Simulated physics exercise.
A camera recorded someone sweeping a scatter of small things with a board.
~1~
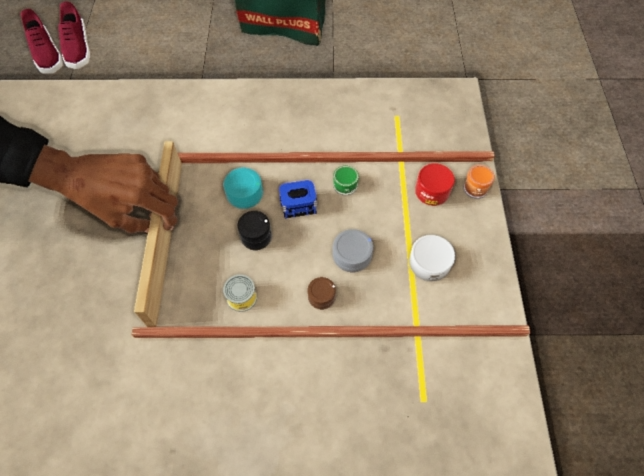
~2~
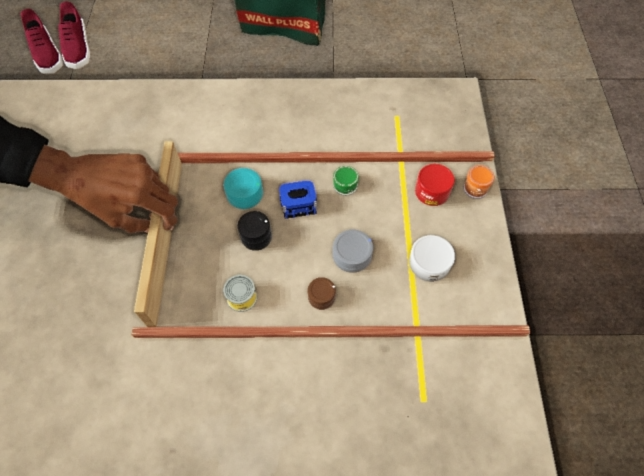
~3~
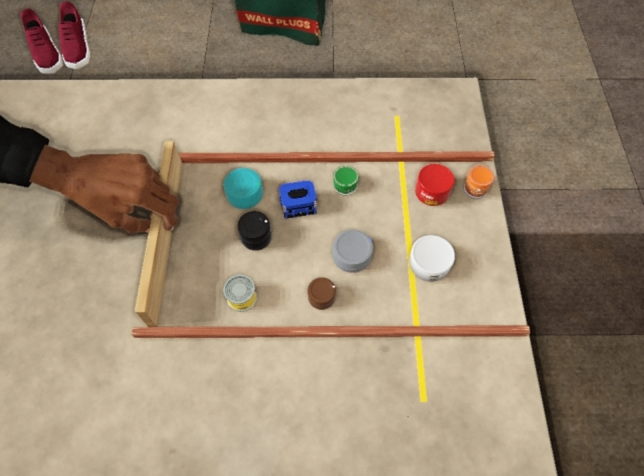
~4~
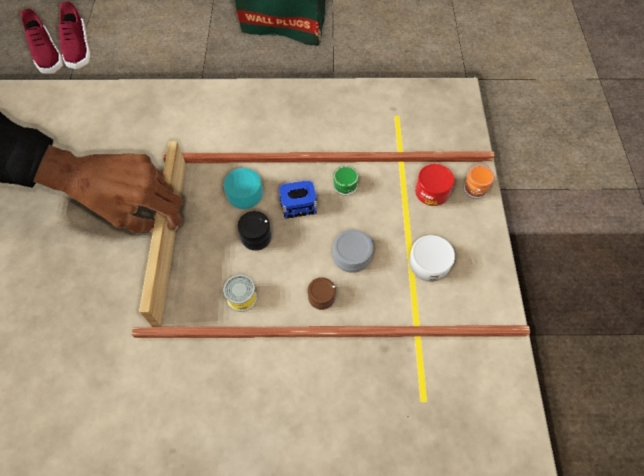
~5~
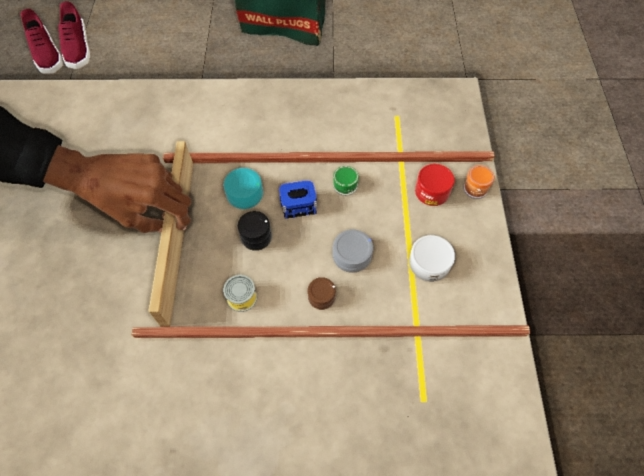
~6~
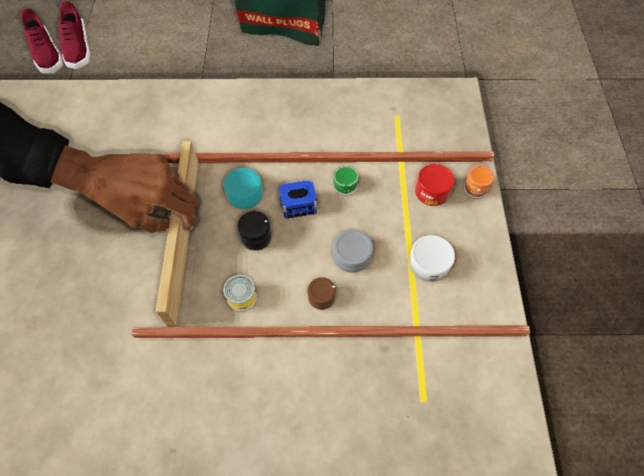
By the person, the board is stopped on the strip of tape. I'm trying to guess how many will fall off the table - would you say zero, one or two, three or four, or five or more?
The sweep fails to knock any off.
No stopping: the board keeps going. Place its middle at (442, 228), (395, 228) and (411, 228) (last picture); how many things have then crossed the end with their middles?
Past the end: 1, 0 and 0.
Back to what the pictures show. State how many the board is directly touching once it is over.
It is in contact with 4.
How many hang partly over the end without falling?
Things overhanging at the end: 0.
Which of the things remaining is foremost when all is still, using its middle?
Orange pot.
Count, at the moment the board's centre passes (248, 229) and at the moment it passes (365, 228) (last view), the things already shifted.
Up to then 4, and up to the other point 7.
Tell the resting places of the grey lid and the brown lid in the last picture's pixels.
The grey lid comes to rest at (432, 265), and the brown lid comes to rest at (459, 298).
Early on, none off yet; orange pot at rest near (479, 182); red tub at rest near (434, 185); white tub at rest near (431, 259).
Finally, the number that fall off is zero.
